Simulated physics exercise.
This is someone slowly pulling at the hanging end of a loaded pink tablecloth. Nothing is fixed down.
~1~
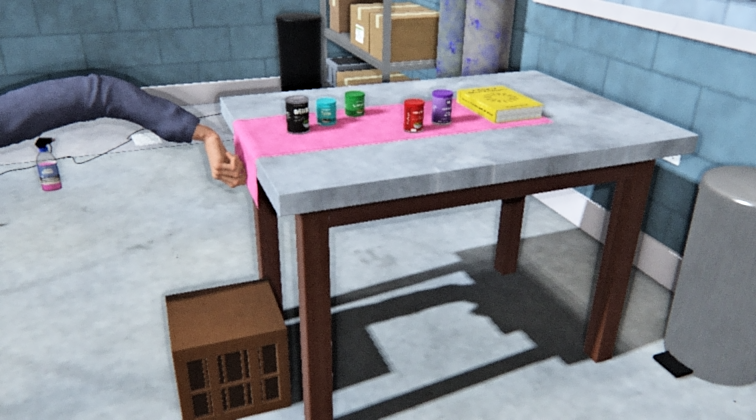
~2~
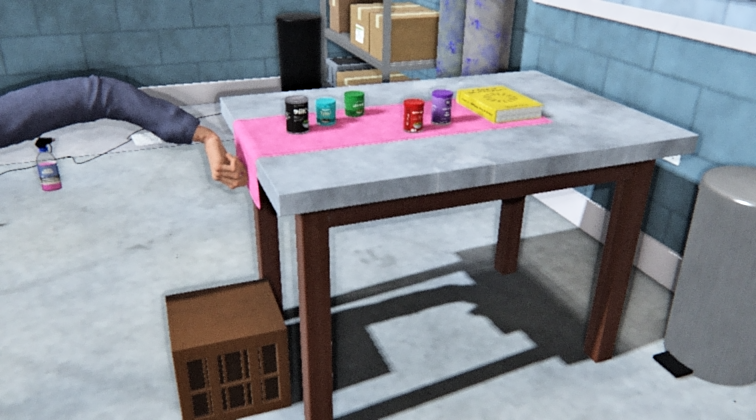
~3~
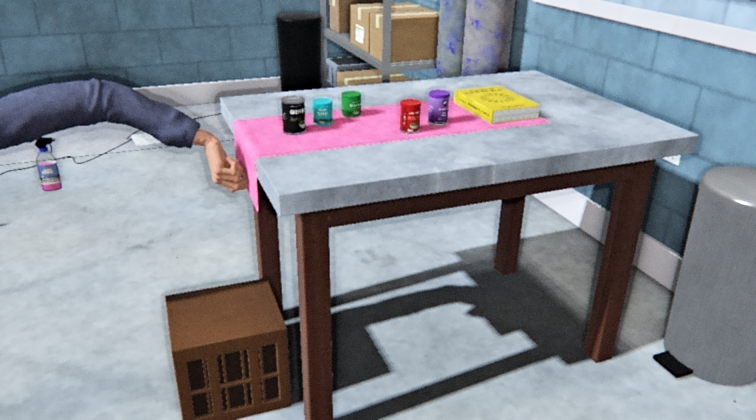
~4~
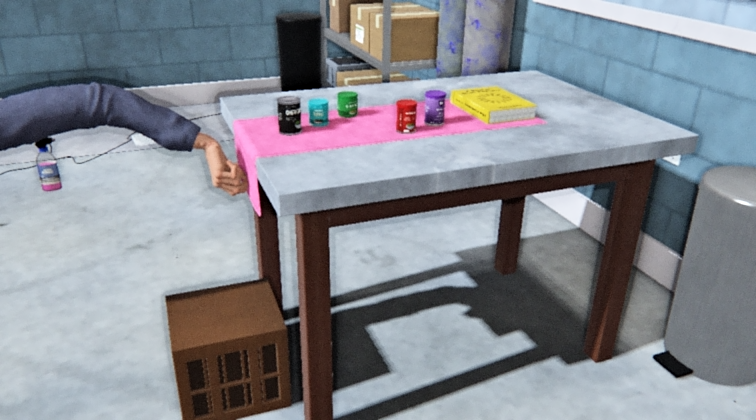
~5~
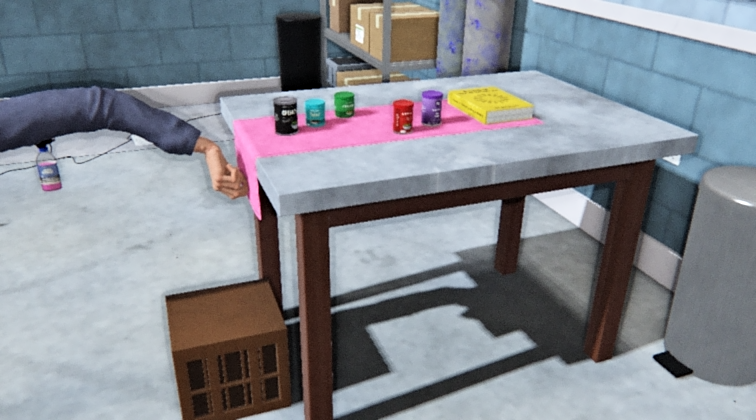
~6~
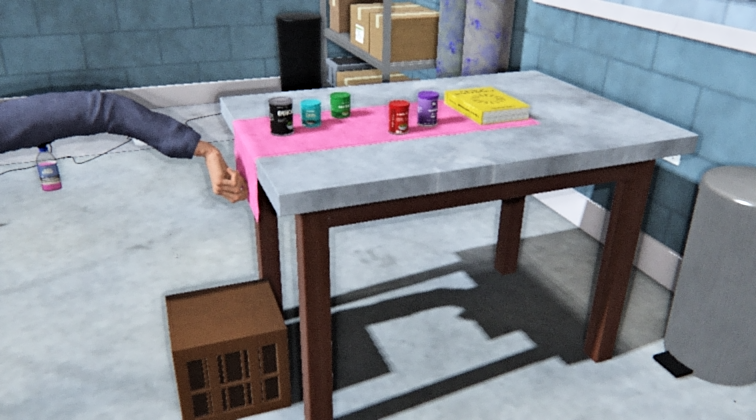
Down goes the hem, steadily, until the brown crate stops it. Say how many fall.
It carries off three.
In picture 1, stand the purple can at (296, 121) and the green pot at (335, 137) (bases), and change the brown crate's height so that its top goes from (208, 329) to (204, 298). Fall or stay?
The purple can is carried off; the green pot falls.
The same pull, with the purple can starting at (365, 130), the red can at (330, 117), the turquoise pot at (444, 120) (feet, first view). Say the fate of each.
The purple can drops off; the red can comes down; the turquoise pot does not fall.
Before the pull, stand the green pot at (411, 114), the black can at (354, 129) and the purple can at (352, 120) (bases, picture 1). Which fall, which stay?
The green pot remains up, the black can drops off, the purple can falls.
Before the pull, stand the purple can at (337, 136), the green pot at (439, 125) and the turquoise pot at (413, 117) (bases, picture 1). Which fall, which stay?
The purple can is carried off; the green pot survives; the turquoise pot holds on.
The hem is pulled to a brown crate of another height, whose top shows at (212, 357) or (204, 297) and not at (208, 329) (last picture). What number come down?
Then 4 and 2.
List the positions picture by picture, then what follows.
The first picture shows hem (259, 209); black can (297, 99); turquoise pot (326, 100); green pot (355, 93); red can (414, 101); purple can (443, 92); top of the crate (208, 329).
The second picture shows hem (260, 209); black can (297, 99).
The third picture shows hem (258, 213); turquoise pot (322, 101).
The fourth picture shows hem (261, 217); green pot (348, 94); top of the crate (208, 329).
The fifth picture shows hem (261, 220); red can (404, 102).
The sixth picture shows hem (258, 225); black can (281, 100); turquoise pot (311, 102); green pot (340, 94); red can (399, 103); purple can (428, 93).
Soon after, hem near (250, 246); black can gone.
Then, hem near (251, 285); black can and turquoise pot gone.
At rest, hem on the crate; black can, turquoise pot and green pot gone. The answer is three.
